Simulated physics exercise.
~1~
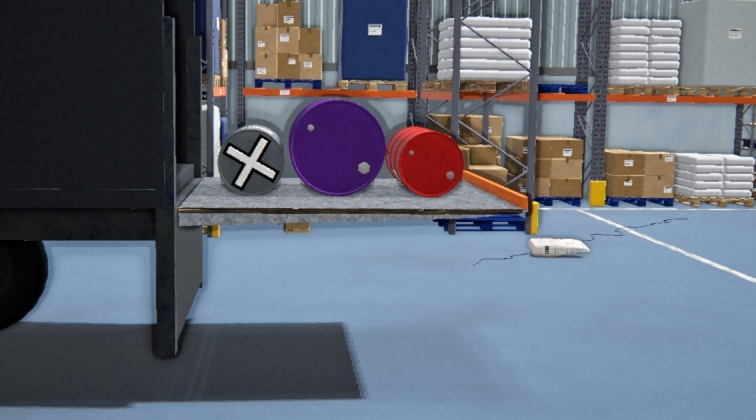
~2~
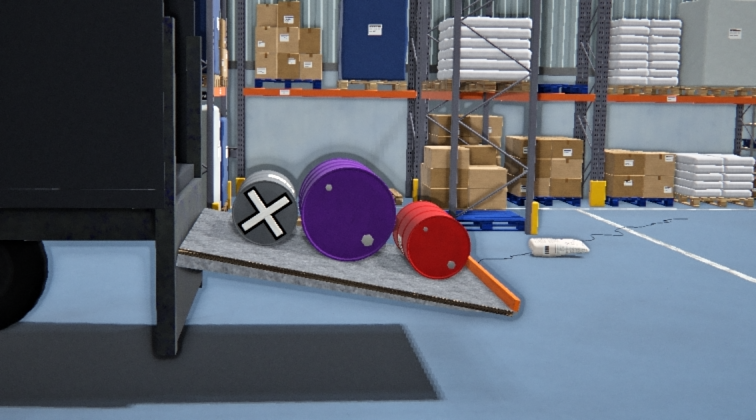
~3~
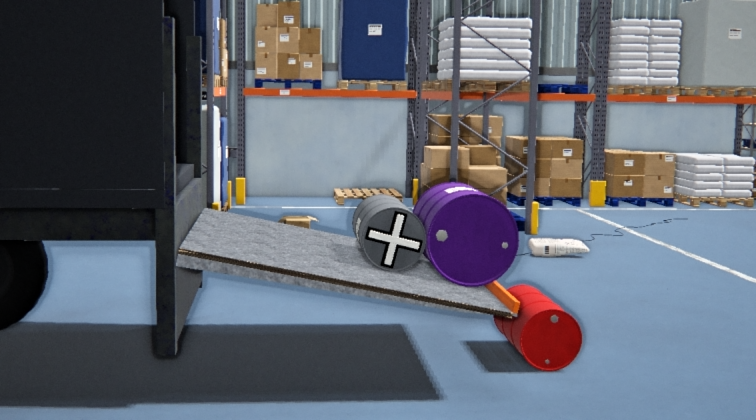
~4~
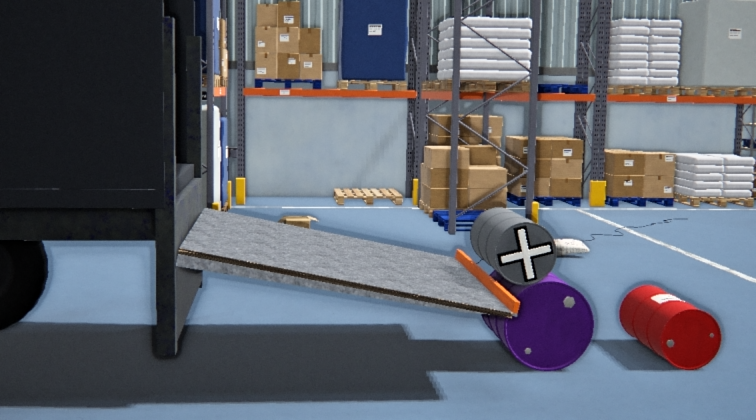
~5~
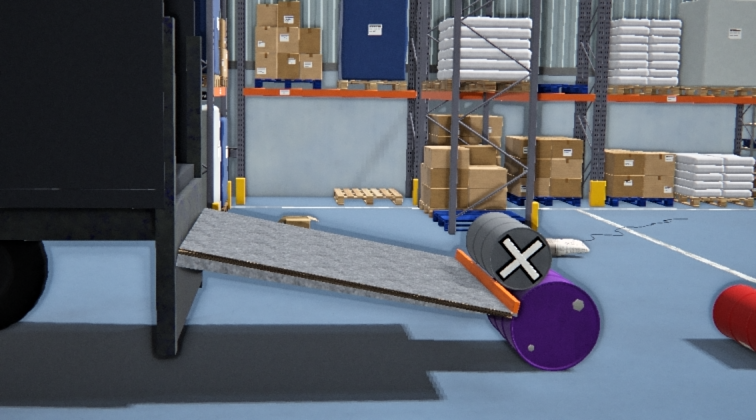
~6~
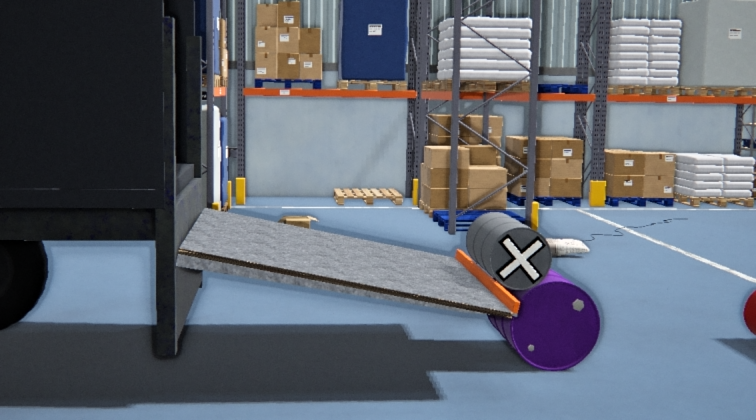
In a warehouse, a tail-lift plate tipped down to the right and three drums rolled along it. The red one went over the orange flap and rolled away, the purple one dropped beside the edge, and the crossed grey one settled on top of it.
